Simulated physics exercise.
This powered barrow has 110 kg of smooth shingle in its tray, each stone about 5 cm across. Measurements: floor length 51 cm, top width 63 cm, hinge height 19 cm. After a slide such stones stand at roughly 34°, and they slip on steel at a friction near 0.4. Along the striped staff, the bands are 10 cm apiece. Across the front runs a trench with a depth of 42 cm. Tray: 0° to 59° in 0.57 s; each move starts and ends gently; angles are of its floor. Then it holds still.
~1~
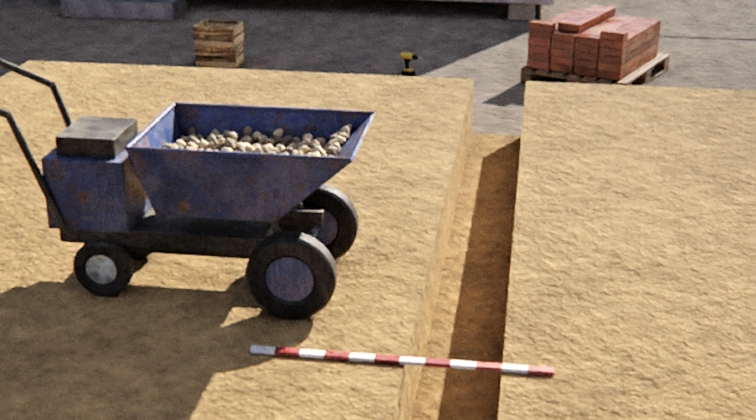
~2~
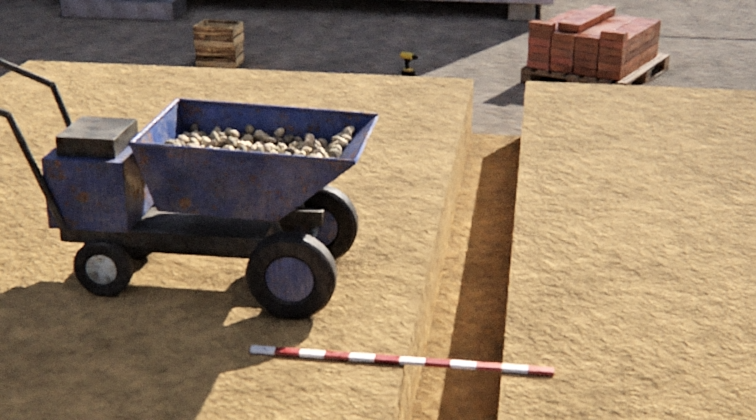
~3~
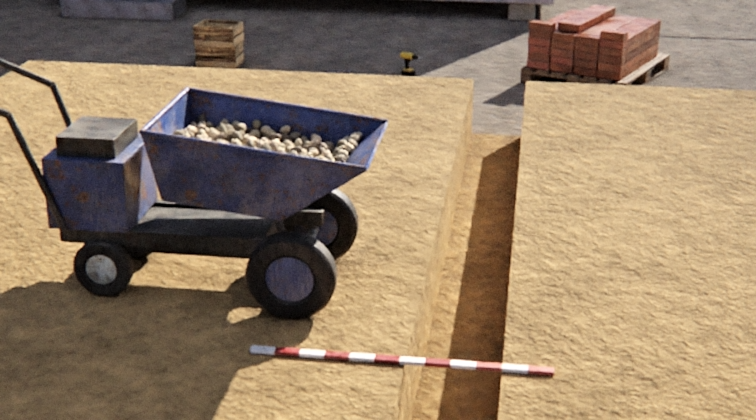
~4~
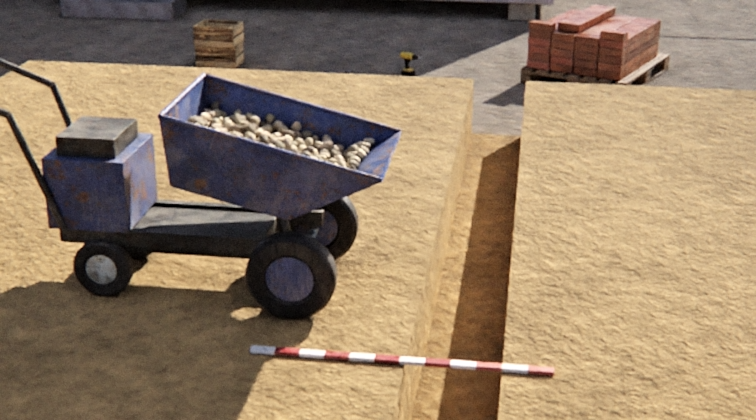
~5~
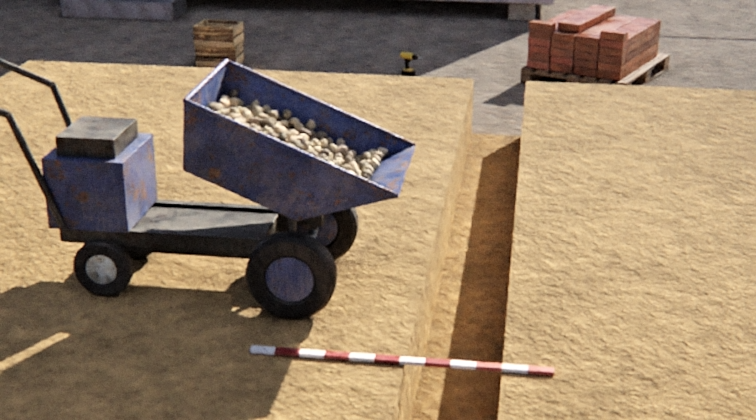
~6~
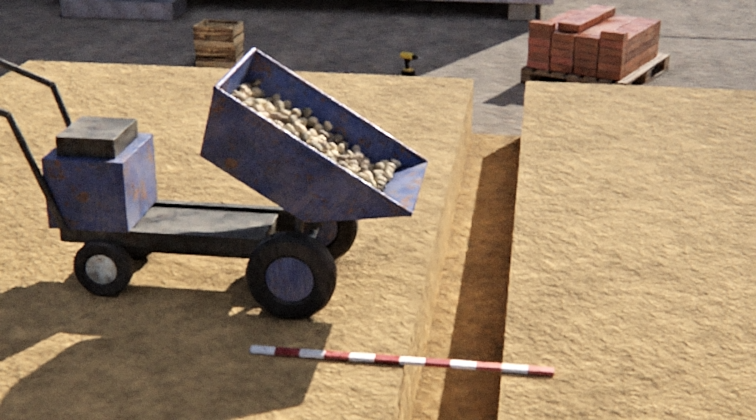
A weathered blue powered barrow loaded with pale rounded stones stands at left on sandy ground, seen from slightly above in a still view of a sunlit work yard. A narrow trench runs to its right, with a red-and-white striped staff lying across, and a wooden crate, small yellow tool and stacked reddish bricks behind. The tray tilts steadily up, its rear rising and its lip lowering rightward, while the stones stay inside and the wheels remain still.
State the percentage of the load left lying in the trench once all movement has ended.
The share left there is about 60 per cent.
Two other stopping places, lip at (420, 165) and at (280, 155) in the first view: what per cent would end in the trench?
That gives roughly 5 per cent and roughly 90 per cent.
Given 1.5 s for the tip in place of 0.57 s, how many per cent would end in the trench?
In that case some 85 per cent.
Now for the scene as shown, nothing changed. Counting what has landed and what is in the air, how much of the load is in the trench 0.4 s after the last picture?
Close to 10 per cent has got there by then.
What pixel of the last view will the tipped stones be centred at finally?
I'd put it close to (495, 361).
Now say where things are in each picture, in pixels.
The first frame shows lip at (351, 160), floor tilted 0°, highest stones at (309, 141).
In the second frame, the tray is at 2°, its lip at (355, 163); the top of the load is at (264, 138).
The third frame shows lip at (367, 169), floor tilted 7°, highest stones at (211, 131).
The fourth frame shows lip at (382, 180), floor tilted 14°, highest stones at (215, 118).
The fifth frame shows lip at (397, 196), floor tilted 23°, highest stones at (230, 105).
In the sixth frame, the tray is at 32°, its lip at (412, 215); the top of the load is at (247, 94).
Then, 0.1 s after the last picture the floor is at 50°, 100 % in the tray; the foremost stones are at (408, 216).
Then, 0.4 s after the last picture the floor is at 59°, 92 % in the tray, 8 % in the trench; the foremost stones are at (480, 275).
Then, 0.7 s after the last picture the floor is at 59°, 27 % in the tray, 36 % in the trench, 36 % past the trench; the foremost stones are at (643, 310).
Then, 2.7 s after the last picture the floor is at 59°, 0 % in the tray, 60 % in the trench, 40 % past the trench; the foremost stones are past the picture's edge.
